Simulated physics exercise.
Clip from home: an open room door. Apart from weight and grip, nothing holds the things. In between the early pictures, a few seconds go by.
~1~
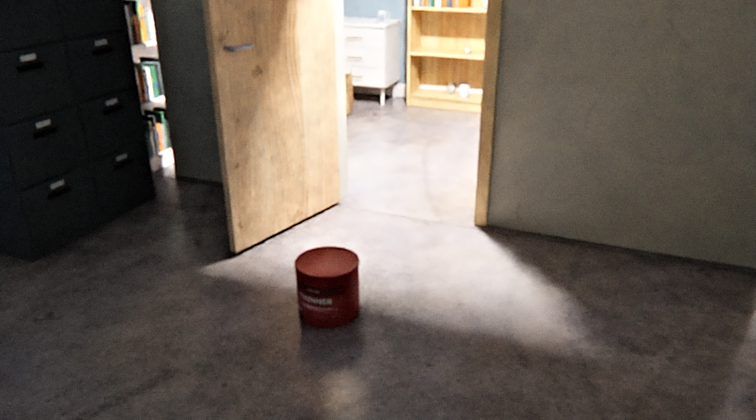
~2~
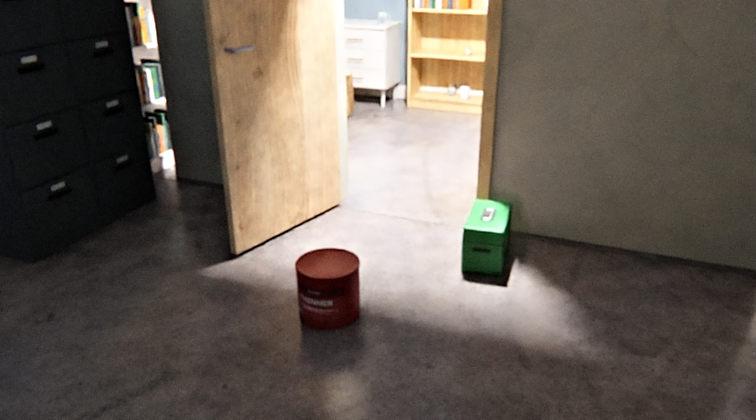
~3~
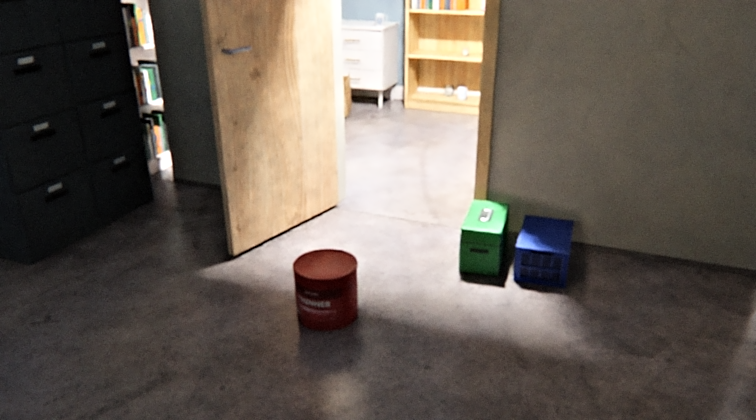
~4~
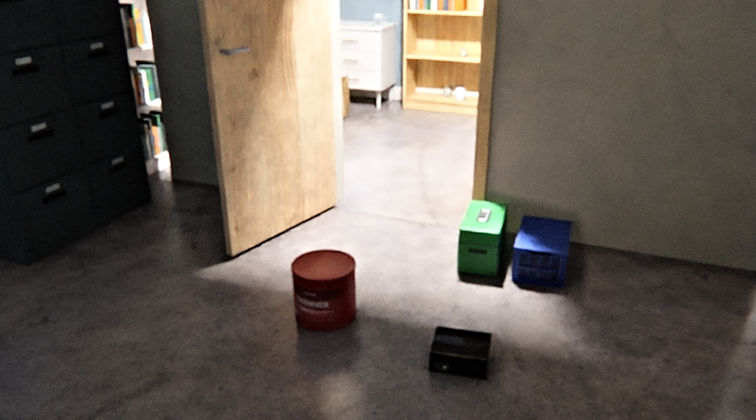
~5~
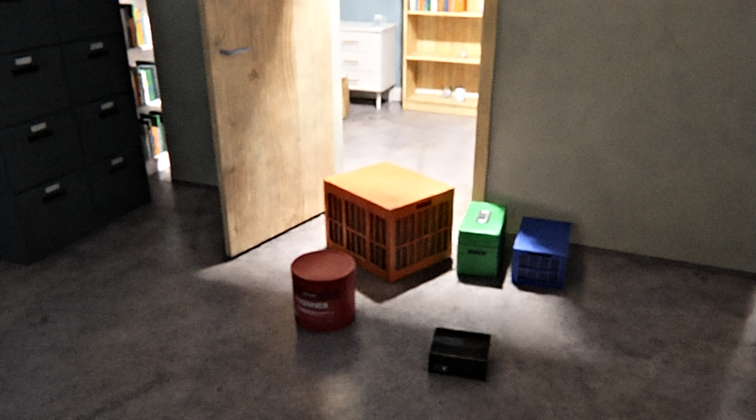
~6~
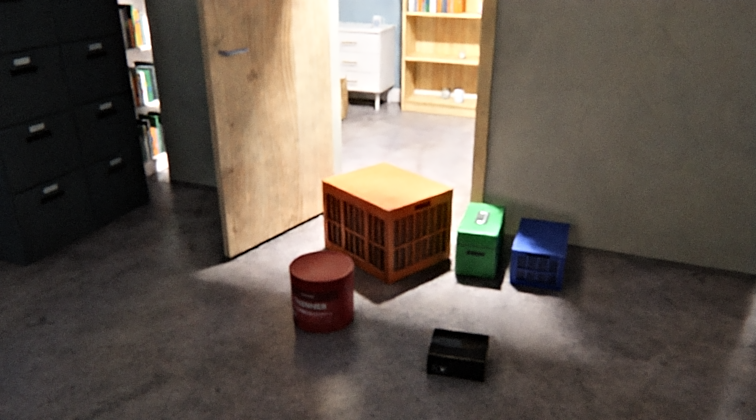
Open wooden door standing still beside a red pail as a green toolbox, blue crate, black parcel and orange chest appear in turn.
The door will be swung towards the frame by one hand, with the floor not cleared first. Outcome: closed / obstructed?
Obstructed.
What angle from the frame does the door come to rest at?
Some 70°.
Then, 0.50 s past the last view, open by 94°.
Then, 0.80 s past the last view, open by 81°.
Then, 1.00 s past the last view, open by 71°.
Finally, open by 69°; all 5 still in place. Final places as the last picture's camera would see them, orange chest near (390, 219).
